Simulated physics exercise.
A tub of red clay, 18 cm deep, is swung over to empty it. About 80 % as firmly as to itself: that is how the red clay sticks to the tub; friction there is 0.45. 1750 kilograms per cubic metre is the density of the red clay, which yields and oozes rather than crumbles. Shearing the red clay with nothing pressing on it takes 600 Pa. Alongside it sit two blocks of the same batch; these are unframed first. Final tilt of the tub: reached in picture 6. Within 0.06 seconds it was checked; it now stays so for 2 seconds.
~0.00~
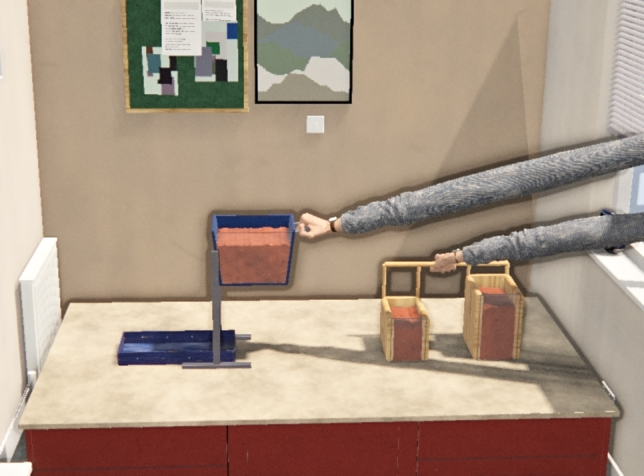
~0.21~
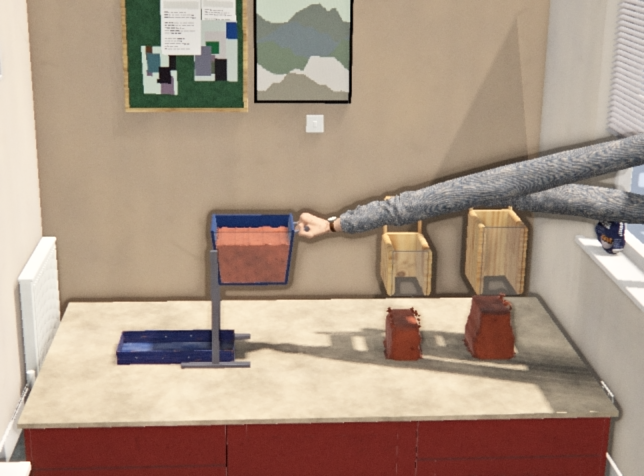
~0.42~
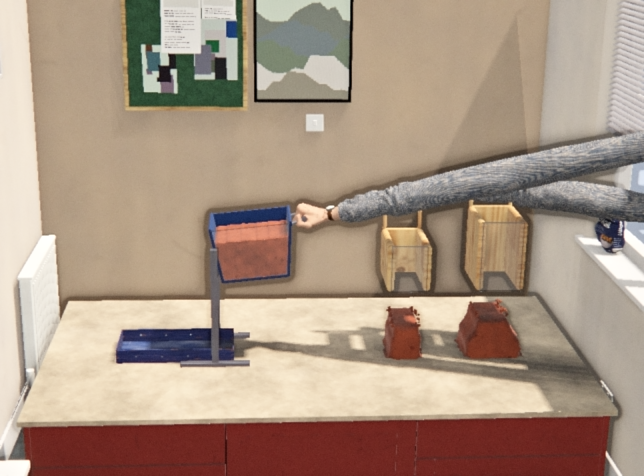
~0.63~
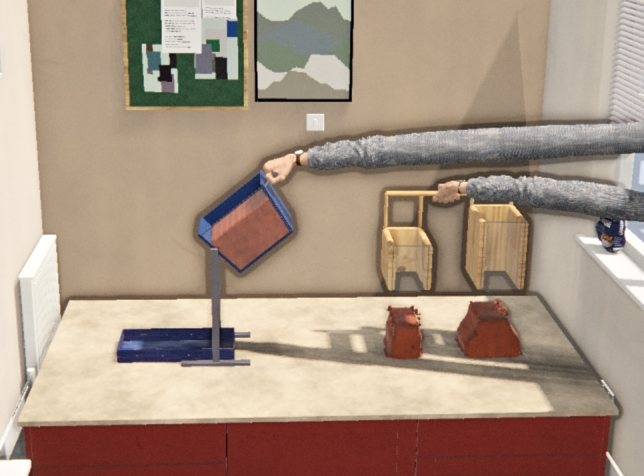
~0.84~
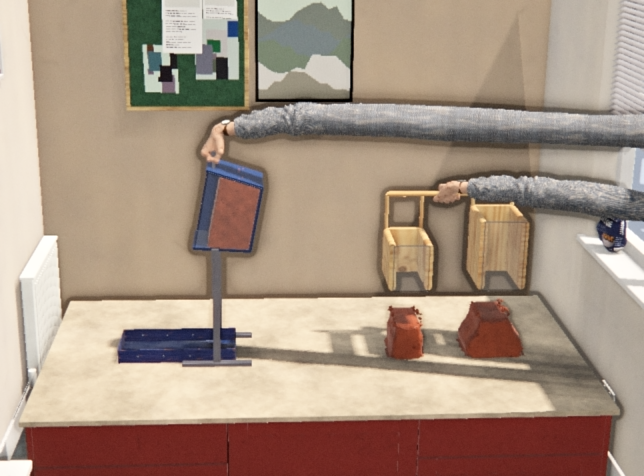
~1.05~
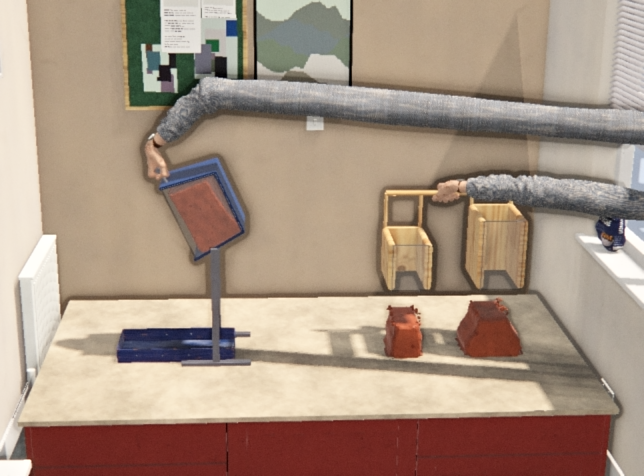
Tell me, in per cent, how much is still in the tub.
Something like 0 out of 100.
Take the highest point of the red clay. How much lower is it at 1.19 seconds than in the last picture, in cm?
I reckon it's close to 13 cm.
By 1.19 s, the tub is at 114 degrees and holds 44 %.
By 1.36 s, the tub is at 114 degrees and holds 15 %.
By 1.53 s, the tub is at 114 degrees and holds 0 %.
By 1.70 s, the tub is at 114 degrees and holds 0 %.
By 3.05 s, at the end, the tub is at 114 degrees and holds 0 %.
